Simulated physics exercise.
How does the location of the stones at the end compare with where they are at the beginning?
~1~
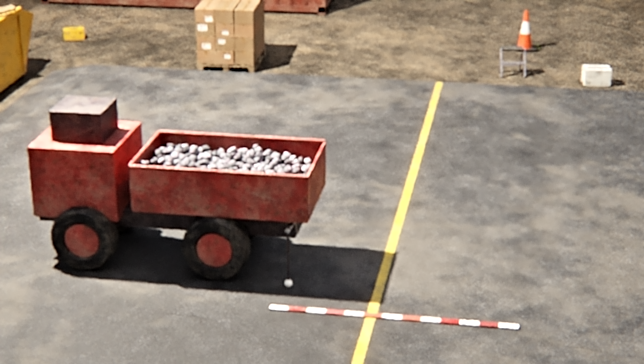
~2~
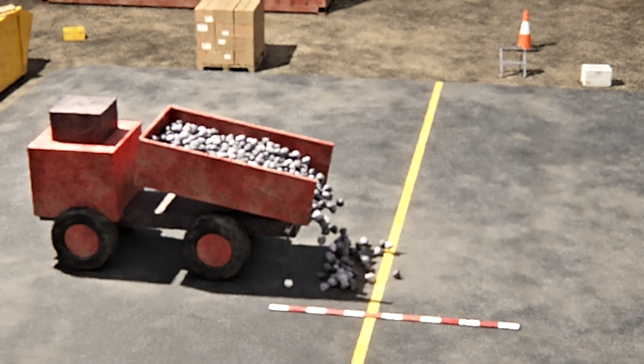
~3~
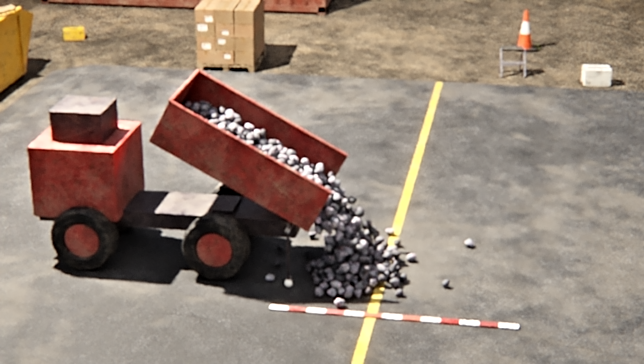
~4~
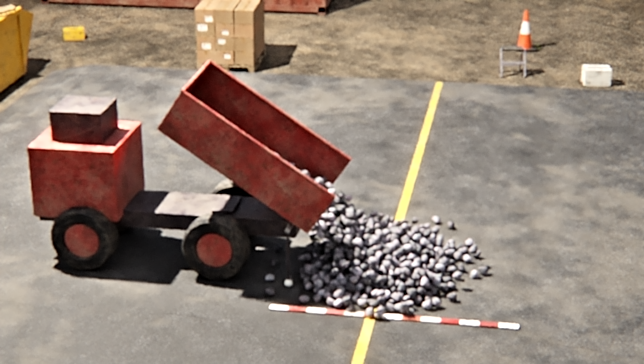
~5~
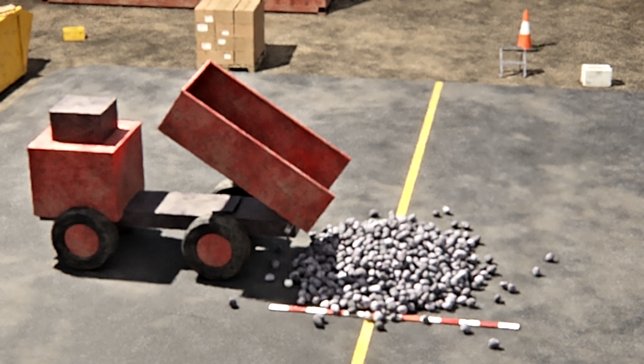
At the beginning the stones are loaded in the red body of the truck. At the end they lie lower and to the right, in a heap on the ground spread across the yellow line.
